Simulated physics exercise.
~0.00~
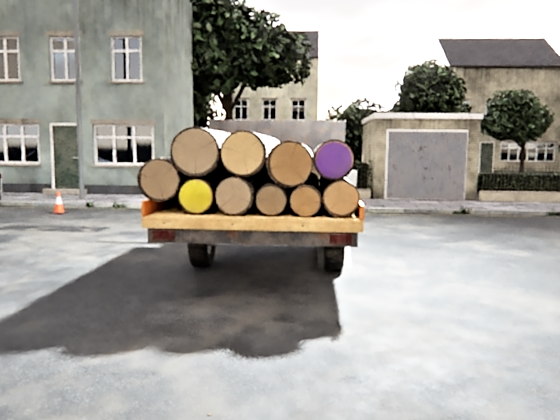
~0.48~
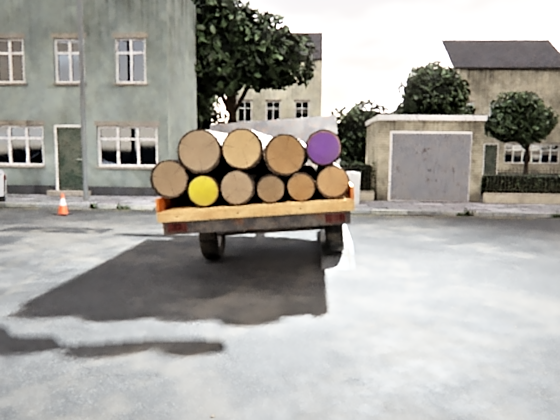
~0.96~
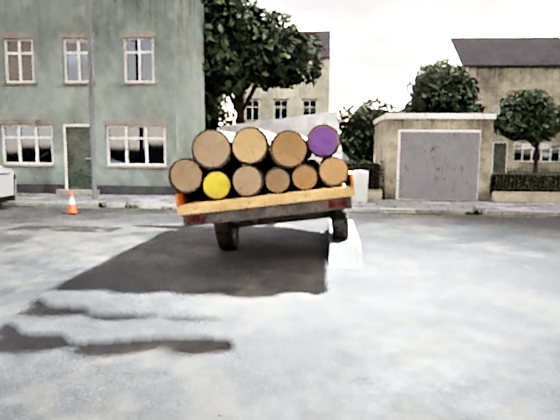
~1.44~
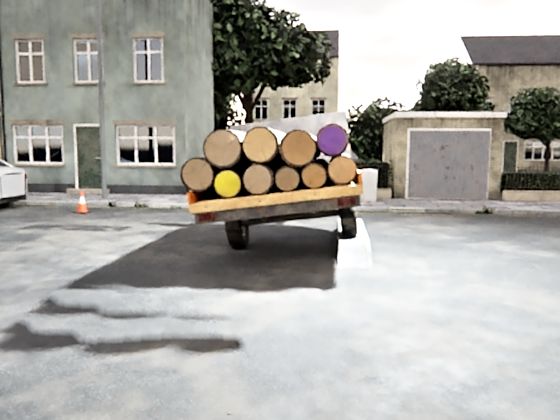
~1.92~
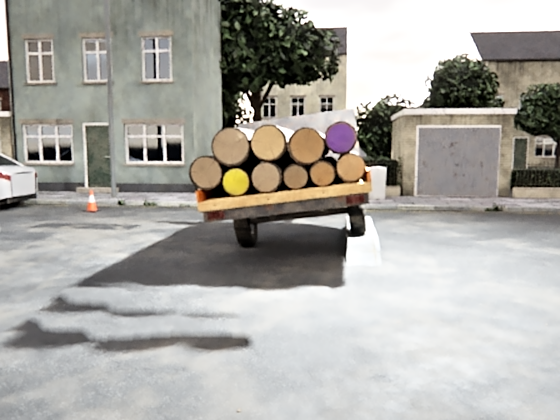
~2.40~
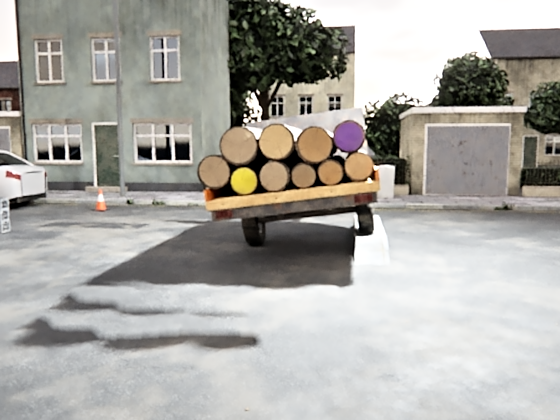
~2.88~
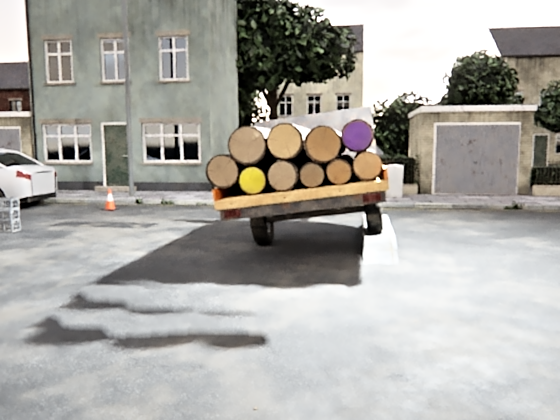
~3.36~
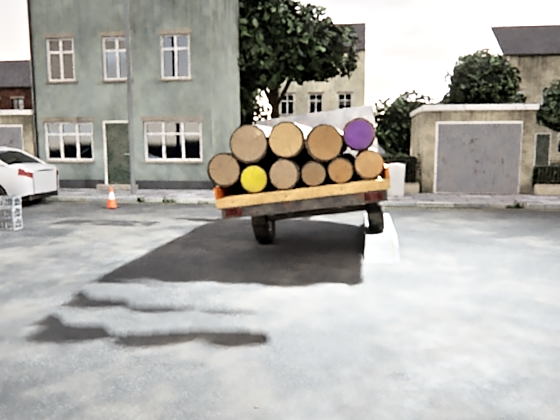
The footage shows a trailer stacked with logs, one yellow-ended and one purple-ended, creeping forward across a yard as its right wheel climbs a pale ramp and the bed tilts left. It stops there, tilted, with every log still aboard.
